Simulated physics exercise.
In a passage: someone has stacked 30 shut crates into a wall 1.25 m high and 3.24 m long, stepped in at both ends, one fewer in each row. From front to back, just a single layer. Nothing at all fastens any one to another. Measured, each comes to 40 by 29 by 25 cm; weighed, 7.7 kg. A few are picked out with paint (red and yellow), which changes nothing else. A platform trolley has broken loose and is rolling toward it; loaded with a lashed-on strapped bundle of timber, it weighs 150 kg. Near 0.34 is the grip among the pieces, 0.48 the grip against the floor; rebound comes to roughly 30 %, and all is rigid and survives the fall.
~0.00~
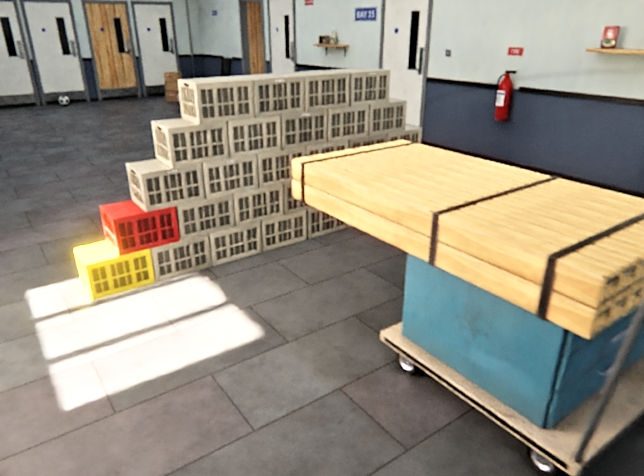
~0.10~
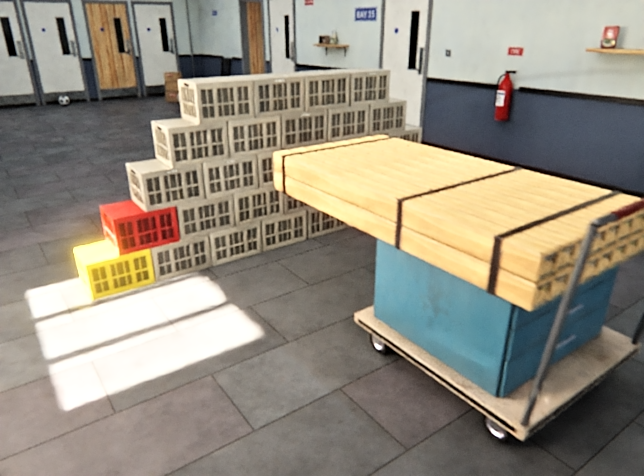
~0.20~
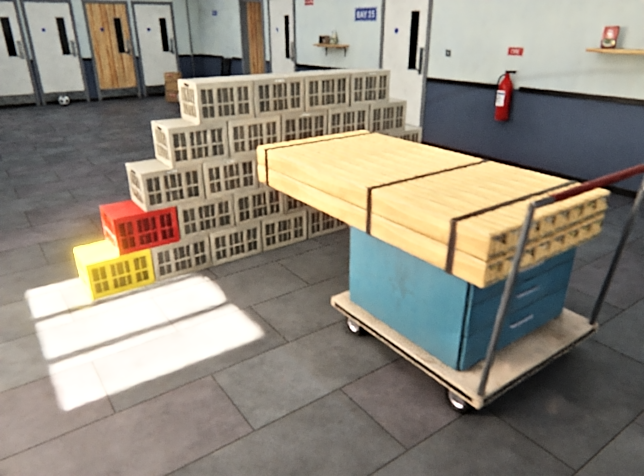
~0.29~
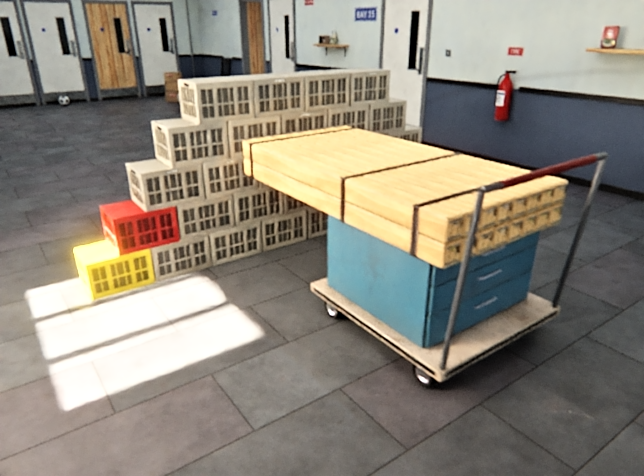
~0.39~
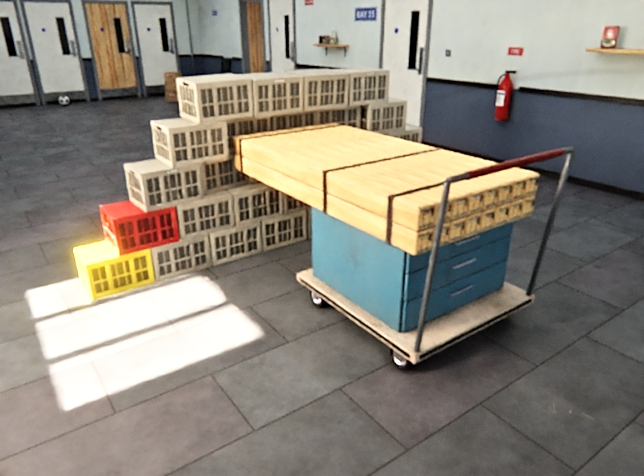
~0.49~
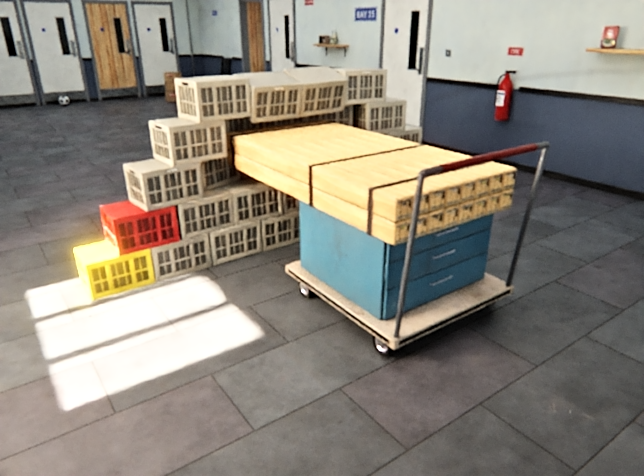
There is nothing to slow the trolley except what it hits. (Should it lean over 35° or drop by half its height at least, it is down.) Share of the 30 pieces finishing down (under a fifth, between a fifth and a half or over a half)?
Down count: Twenty to fifty percent.
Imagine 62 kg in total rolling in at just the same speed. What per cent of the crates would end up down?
Then roughly 40 per cent.
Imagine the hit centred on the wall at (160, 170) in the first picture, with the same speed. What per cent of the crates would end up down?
Result: Near 20 per cent down.
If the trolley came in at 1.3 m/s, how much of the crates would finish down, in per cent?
Share down: Close to 50%.
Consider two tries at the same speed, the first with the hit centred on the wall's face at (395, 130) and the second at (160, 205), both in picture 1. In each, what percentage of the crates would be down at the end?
20 then 20 %.
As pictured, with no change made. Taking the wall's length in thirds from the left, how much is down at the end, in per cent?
Left third 30 percent, middle third 60 percent, right third 10 percent.
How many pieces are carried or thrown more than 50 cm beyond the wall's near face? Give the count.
I'd put it near 12.
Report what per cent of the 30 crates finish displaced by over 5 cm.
I count 65 % as shifted.
Around 0.68 s, load 48 cm past the wall's line, still rolling; 4 of the 30 crates down.
Around 1.04 s, load 87 cm past the wall's line, still rolling; 8 of the 30 crates down.
Around 1.56 s, load 1.05 m past the wall's line, stopped; 11 of the 30 crates down.
Finally (3.1 s), load 1.04 m past the wall's line, stopped; 11 of the 30 crates down; red crate unmoved; yellow crate unmoved. That is 37 per cent. Seen by the last camera, middles, red crate near (139, 224), yellow crate near (115, 266).
